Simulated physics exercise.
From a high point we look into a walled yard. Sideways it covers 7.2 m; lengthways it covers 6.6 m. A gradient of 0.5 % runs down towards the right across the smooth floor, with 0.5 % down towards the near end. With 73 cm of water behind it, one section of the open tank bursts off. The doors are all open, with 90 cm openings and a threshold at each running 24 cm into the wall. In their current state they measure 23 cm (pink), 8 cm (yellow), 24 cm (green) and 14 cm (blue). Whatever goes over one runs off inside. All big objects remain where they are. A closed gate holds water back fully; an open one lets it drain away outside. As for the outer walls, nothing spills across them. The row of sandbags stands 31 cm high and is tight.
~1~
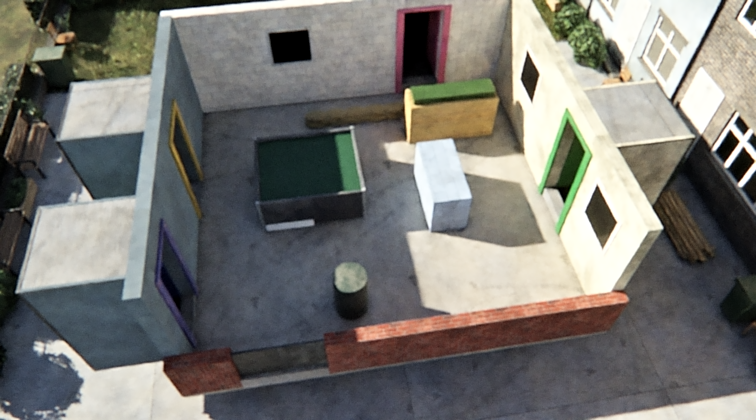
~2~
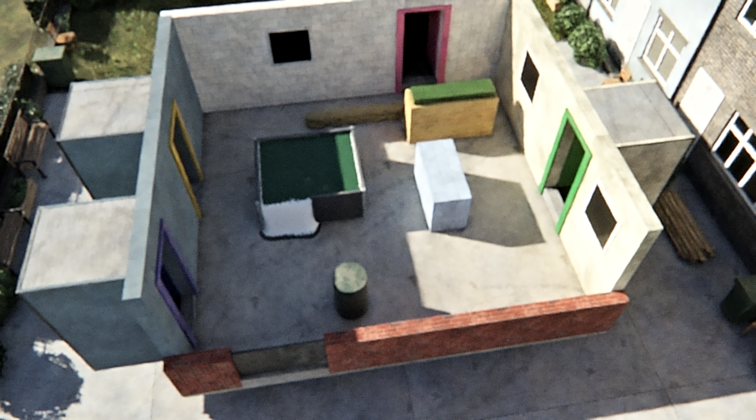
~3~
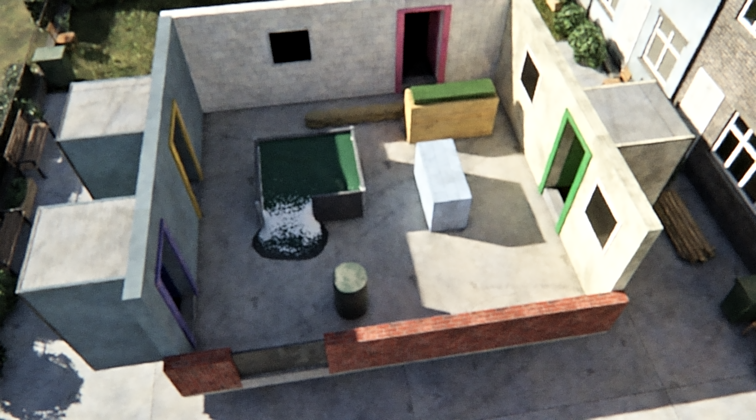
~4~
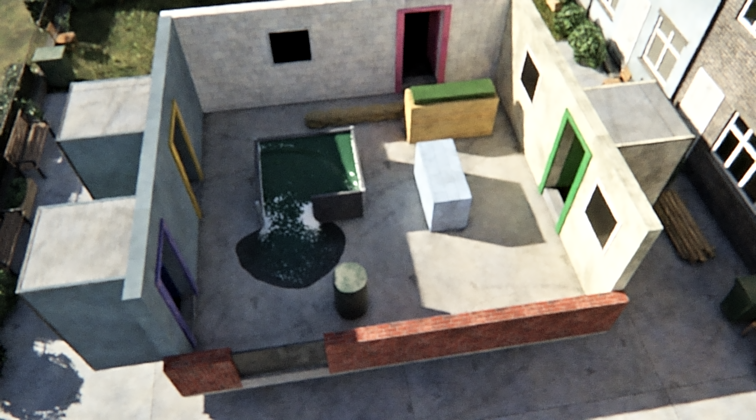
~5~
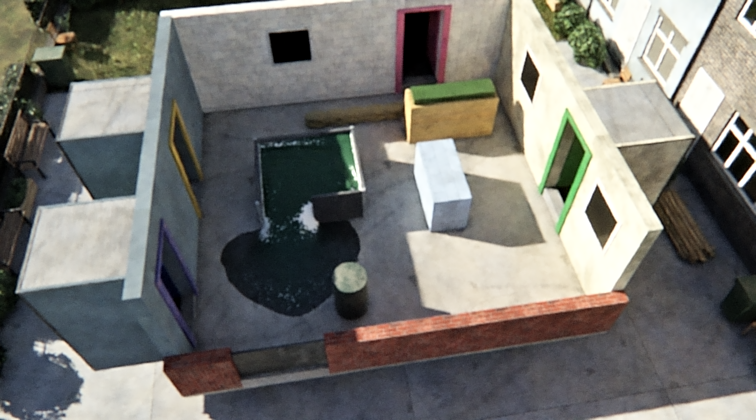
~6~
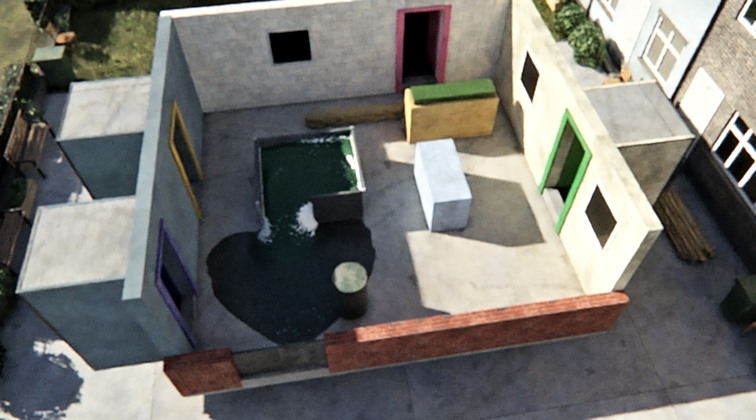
A roofless walled yard with a low red brick wall at the near side is seen from high above by a still camera. An open tank of green water stands left of centre, with a white block and a yellow one to its right, a drum nearer, and blue, yellow, pink and green doorways around. Water bursts from the tank's near left corner, foaming white, then spreads nearer in a widening dark pool that surrounds the drum.
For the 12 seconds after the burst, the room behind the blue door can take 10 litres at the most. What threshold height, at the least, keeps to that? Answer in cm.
I would say about 23 cm.
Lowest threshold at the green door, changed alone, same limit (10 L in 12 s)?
For green, a step near 8.0 cm.
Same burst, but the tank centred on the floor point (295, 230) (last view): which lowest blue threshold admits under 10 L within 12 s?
Near 27 cm.
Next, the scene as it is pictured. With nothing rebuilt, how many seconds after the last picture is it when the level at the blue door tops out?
Peak time: Around 2.0 s.
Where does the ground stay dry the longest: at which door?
That would be the pink door.
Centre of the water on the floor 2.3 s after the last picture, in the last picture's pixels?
About (307, 257).
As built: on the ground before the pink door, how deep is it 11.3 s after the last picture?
Some 8.5 centimetres.
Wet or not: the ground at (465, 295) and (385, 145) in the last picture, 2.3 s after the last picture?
Note: Point one reached; point two not yet reached.
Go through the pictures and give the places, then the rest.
The first picture shows still water, 73 cm deep, in the open tank at (308, 166); the blue door at (180, 291) is dry.
In the second picture, the gap is at (289, 215), the front 0.4 m out at (308, 236); the back of the open tank holds 73 cm.
In the third picture, the gap is at (289, 217), the front 0.8 m out at (298, 257); the back of the open tank holds 73 cm.
In the fourth picture, the front is at (290, 285), 1.4 m from the gap at (289, 217); 2.1 m2 of floor is wet, 71 cm left at the back.
In the fifth picture, the gap is at (289, 217), the front 2.0 m out at (286, 311); the back of the open tank holds 64 cm.
In the sixth picture, the front is at a hidden place, 2.6 m from the gap at (289, 217); 5.3 m2 of floor is wet, 62 cm left at the back; the blue door at (180, 291), 2.6 m from the gap, is still 0.6 m from the nearest water.
Then, 0.7 s after the last picture water covers 20 % of the floor, deepest (45 cm) near (194, 374); 18 cm at the blue door, 0 litres in over its 14 cm threshold.
Then, 2.3 s after the last picture water covers 35 % of the floor, deepest (28 cm) near (326, 317); 23 cm at the blue door, 39 litres in over its 14 cm threshold.
Then, 11.3 s after the last picture water covers 95 % of the floor, deepest (10 cm) near (427, 123); 6 cm at the blue door, 67 litres in over its 14 cm threshold.
At the blue door as built, the water peaked near 25 cm, 2.1 s after the last picture.
Run again over the same 12 s with other heights there, 23 litres in over 19 cm, 4 litres over 26 cm. The limit of 10 litres is kept from about 23 cm up.
